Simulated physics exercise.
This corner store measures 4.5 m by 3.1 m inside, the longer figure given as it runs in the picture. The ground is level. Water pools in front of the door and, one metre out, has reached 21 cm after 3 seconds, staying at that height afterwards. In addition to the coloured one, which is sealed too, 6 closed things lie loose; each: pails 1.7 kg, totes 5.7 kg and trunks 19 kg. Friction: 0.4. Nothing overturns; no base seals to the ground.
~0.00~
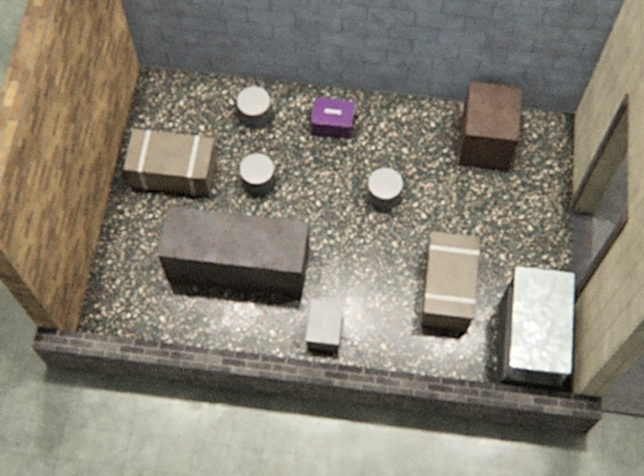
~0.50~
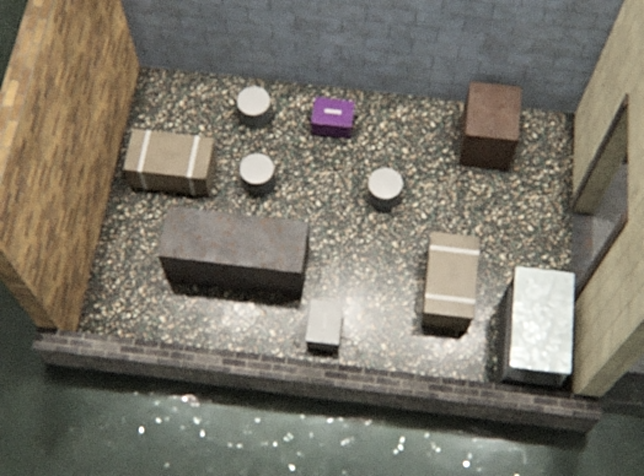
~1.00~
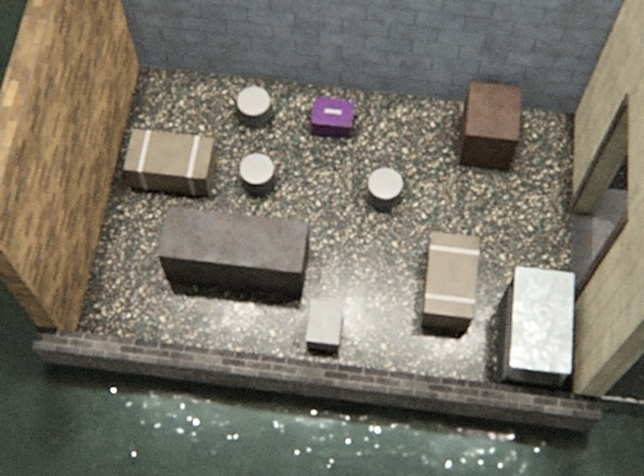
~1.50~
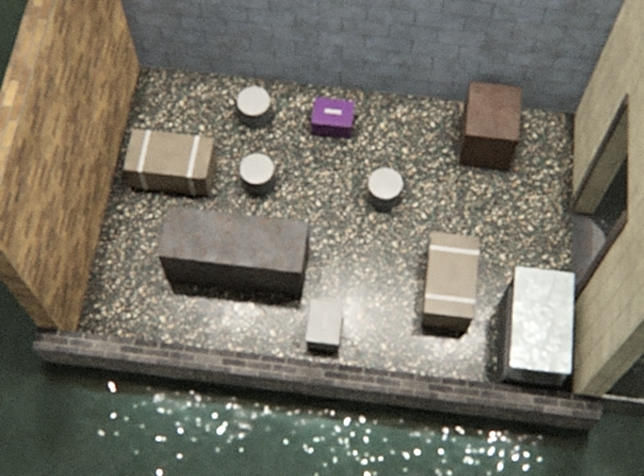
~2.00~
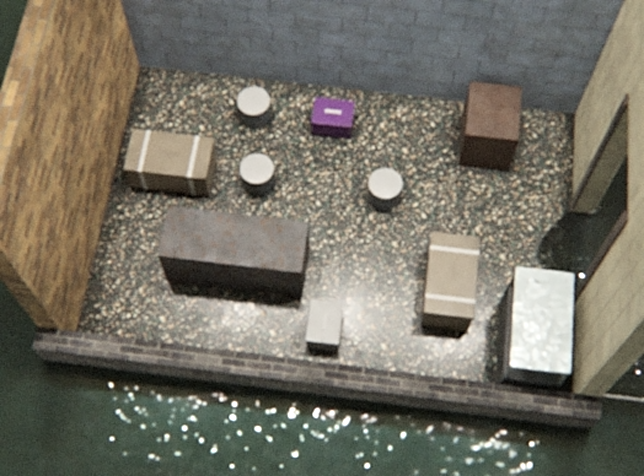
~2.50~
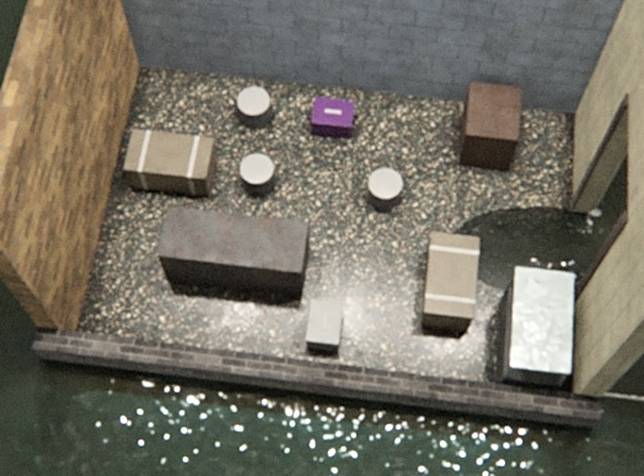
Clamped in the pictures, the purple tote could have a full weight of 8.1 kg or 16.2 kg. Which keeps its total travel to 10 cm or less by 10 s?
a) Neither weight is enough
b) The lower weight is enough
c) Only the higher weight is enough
Only the higher weight is enough (c).
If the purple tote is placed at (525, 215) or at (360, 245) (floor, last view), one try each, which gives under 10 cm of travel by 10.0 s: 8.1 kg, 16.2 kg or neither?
The first time both options come up short; the second time both options come up short.
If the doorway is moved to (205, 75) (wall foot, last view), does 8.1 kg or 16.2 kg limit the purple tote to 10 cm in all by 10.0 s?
Well, then the lesser option suffices.
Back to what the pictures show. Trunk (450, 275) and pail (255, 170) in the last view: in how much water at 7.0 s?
I'd put it at 7 cm and 8 cm respectively.
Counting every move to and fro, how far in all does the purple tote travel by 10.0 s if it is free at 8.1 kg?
About 120 cm.
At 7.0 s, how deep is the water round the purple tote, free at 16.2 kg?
Depth: Approx. 5 cm.
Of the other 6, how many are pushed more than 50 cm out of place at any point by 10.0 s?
That comes to 6.
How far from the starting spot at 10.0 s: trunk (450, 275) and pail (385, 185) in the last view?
Net displacement, in order: 200 cm; 250 cm.
After 3.5 s the purple tote would be 0 cm from its start with 8.1 kg and 0 cm from its start with 16.2 kg; 0 cm of water round it then.
After 4.5 s the purple tote would be 5 cm from its start with 8.1 kg and 0 cm from its start with 16.2 kg; 5 cm of water round it then.
After 7.0 s the purple tote would be 31 cm from its start with 8.1 kg and 0 cm from its start with 16.2 kg; 5 cm of water round it then.
After 10.0 s the purple tote would be 55 cm from its start with 8.1 kg and 0 cm from its start with 16.2 kg; 10 cm of water round it then.
